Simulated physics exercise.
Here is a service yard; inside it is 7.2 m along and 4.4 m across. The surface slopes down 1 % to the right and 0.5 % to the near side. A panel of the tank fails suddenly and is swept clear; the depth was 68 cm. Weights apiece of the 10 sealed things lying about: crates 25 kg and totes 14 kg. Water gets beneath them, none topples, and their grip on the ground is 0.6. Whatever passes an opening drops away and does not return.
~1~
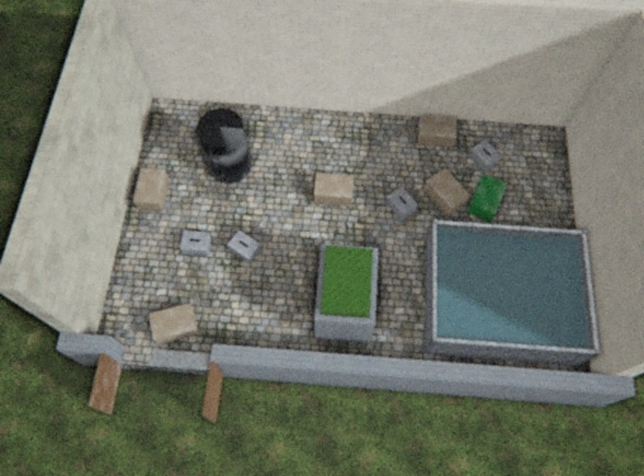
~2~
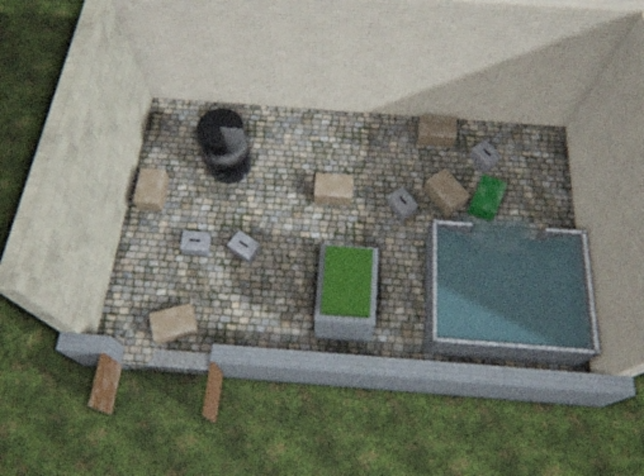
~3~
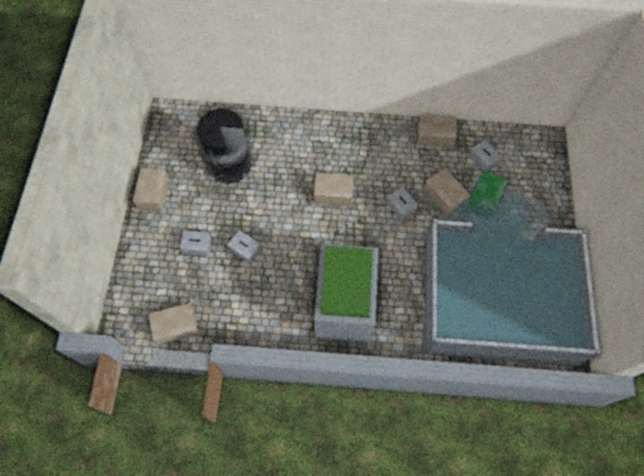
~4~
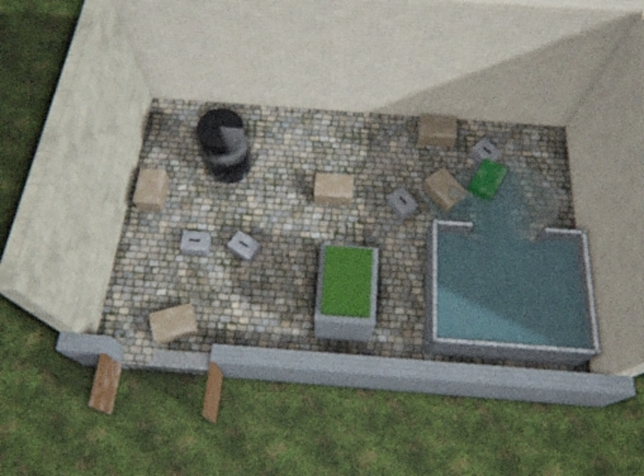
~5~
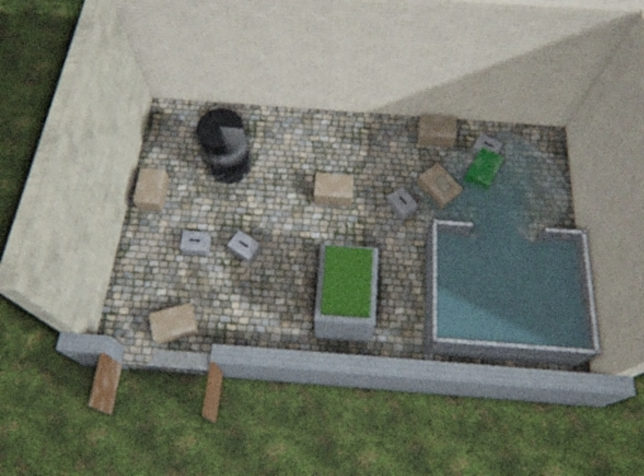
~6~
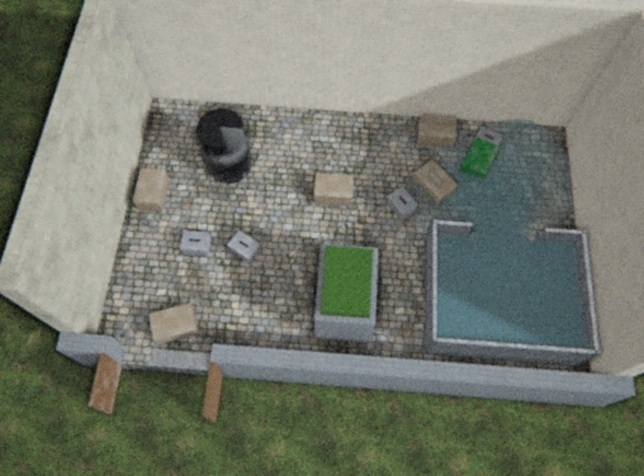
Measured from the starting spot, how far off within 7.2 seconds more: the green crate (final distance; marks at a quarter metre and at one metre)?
Green crate gets carried off.
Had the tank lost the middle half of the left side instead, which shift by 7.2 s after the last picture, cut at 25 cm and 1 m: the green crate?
Then the green crate barely shifts.
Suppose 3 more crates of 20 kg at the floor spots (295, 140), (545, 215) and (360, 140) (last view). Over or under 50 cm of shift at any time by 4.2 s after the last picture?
In turn: Past it, more, more.
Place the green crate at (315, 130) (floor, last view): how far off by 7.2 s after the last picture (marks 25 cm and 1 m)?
It ends far away.
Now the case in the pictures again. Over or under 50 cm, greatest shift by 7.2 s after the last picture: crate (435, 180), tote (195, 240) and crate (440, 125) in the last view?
In turn: Past it, under, over.
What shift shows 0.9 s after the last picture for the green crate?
About 140 cm.
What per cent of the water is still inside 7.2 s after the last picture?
About 98 per cent.
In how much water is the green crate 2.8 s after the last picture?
About 7 cm.
Then, 0.9 s after the last picture the green crate is near (453, 124), 1.3 m from its start, afloat; 0 of 10 are out; 3 afloat.
Then, 2.8 s after the last picture the green crate is near (324, 157), 2.7 m from its start, aground; 0 of 10 are out; 1 afloat.
Then, 4.8 s after the last picture the green crate is near (242, 191), 3.9 m from its start, aground; 0 of 10 are out; 1 afloat.
Then, 7.2 s after the last picture the green crate is near (228, 241), 4.1 m from its start, aground; 0 of 10 are out; 0 afloat.
